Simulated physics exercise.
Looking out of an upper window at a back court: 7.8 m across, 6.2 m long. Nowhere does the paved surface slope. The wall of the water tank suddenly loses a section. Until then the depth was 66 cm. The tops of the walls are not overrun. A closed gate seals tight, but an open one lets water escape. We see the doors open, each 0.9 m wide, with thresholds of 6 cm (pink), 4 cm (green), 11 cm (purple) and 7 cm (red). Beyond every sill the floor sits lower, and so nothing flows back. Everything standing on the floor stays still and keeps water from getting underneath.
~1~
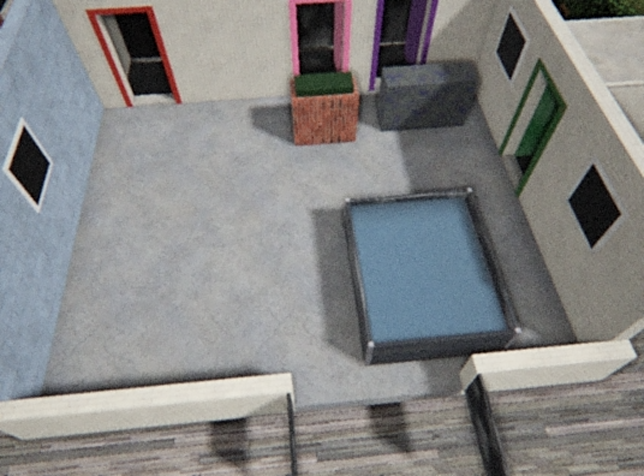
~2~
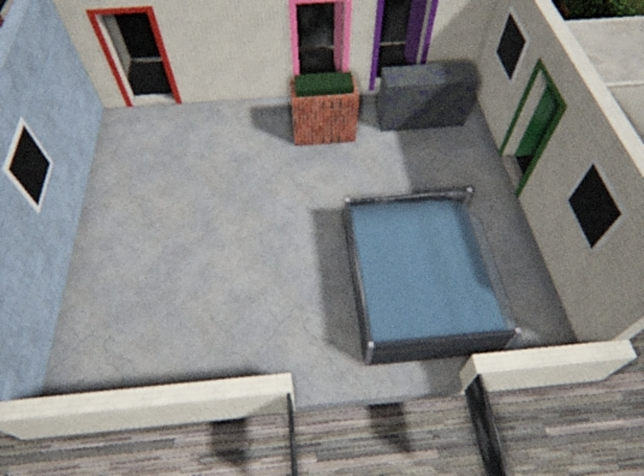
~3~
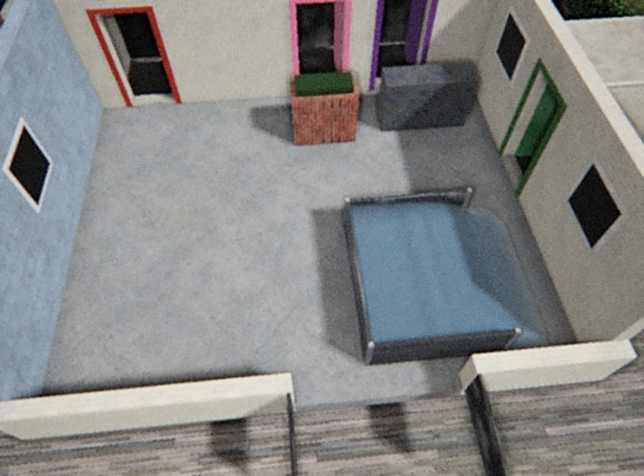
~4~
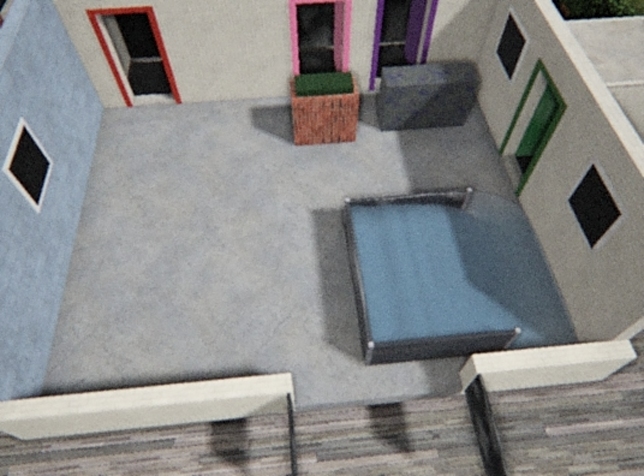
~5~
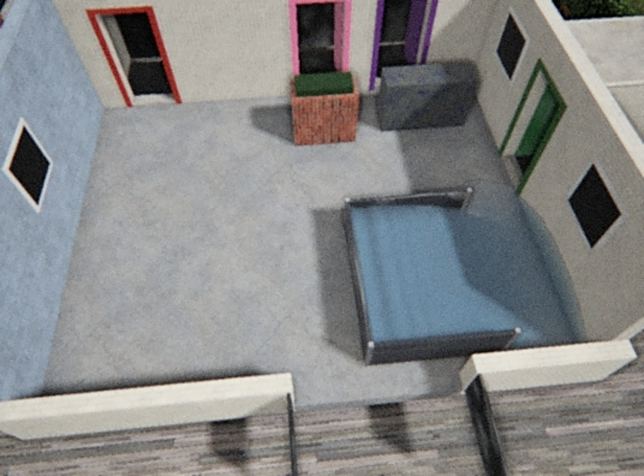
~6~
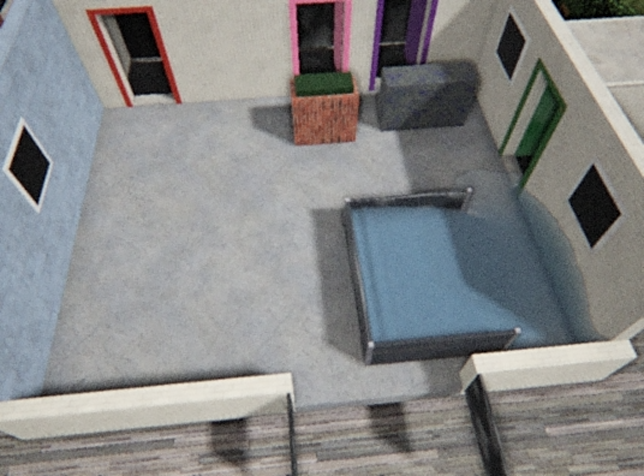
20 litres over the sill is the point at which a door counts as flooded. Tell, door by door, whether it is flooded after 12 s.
As I see it, at the pink door the limit will be broken; at the green door the limit will be broken; at the purple door the limit will hold; at the red door the limit will hold.
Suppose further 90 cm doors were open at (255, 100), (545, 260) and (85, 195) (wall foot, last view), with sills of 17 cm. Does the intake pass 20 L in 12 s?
In turn: Short of it, beyond it, short of it.
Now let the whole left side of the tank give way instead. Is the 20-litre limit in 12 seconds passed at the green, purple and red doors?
Door green stays within, door purple stays within, door red goes beyond.
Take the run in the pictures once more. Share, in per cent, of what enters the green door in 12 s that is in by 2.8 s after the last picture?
It comes to about 50 per cent.
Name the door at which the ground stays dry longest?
The red door is last.
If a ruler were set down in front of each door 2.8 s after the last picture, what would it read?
Pink 5 cm, green 11 cm, purple 6 cm, red 0 cm.
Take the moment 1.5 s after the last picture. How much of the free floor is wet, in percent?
Close to 20 in a hundred parts are wet.
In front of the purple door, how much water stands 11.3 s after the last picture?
Depth: ~ 4.0 cm.
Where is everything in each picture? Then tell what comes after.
The first frame shows the water tank at (424, 263) is whole and still, 66 cm deep.
In the second frame, the front is at a hidden place, 1.3 m from the gap at (480, 271); 0.6 m2 of floor is under water; 66 cm left at the back of the water tank.
In the third frame, the front is at a hidden place, 1.5 m from the gap at (479, 272); 1.8 m2 of floor is under water; 66 cm left at the back of the water tank.
In the fourth frame, water pours out at (479, 273) and has run 1.8 m, to a hidden place; typically 12 cm deep outside, 65 cm at the water tank's back.
In the fifth frame, water pours out at (479, 273) and has run 2.1 m, to (513, 189); typically 14 cm deep outside, 59 cm at the water tank's back.
In the sixth frame, water pours out at (479, 274) and has run 2.4 m, to (507, 175); typically 17 cm deep outside, 55 cm at the water tank's back.
Then, 0.7 s after the last picture water covers 10 % of the floor and is deepest (57 cm) near (575, 348); pink door not reached, green door 15 cm at the sill, 10 L in, purple door not reached, red door not reached.
Then, 1.5 s after the last picture water covers 20 % of the floor and is deepest (46 cm) near (568, 361); pink door not reached, green door 15 cm at the sill, 47 L in, purple door not reached, red door not reached.
Then, 2.8 s after the last picture water covers 35 % of the floor and is deepest (30 cm) near (468, 87); pink door 5 cm at the sill, 0 L in, green door 11 cm at the sill, 96 L in, purple door 6 cm at the sill, 0 L in, red door not reached.
Then, 6.3 s after the last picture water covers 85 % of the floor and is deepest (19 cm) near (479, 243); pink door 9 cm at the sill, 45 L in, green door 8 cm at the sill, 154 L in, purple door 6 cm at the sill, 0 L in, red door 3 cm at the sill, 0 L in.
Then, 11.3 s after the last picture water covers 95 % of the floor and is deepest (13 cm) near (532, 365); pink door 6 cm at the sill, 60 L in, green door 6 cm at the sill, 186 L in, purple door 4 cm at the sill, 0 L in, red door 7 cm at the sill, 0 L in.
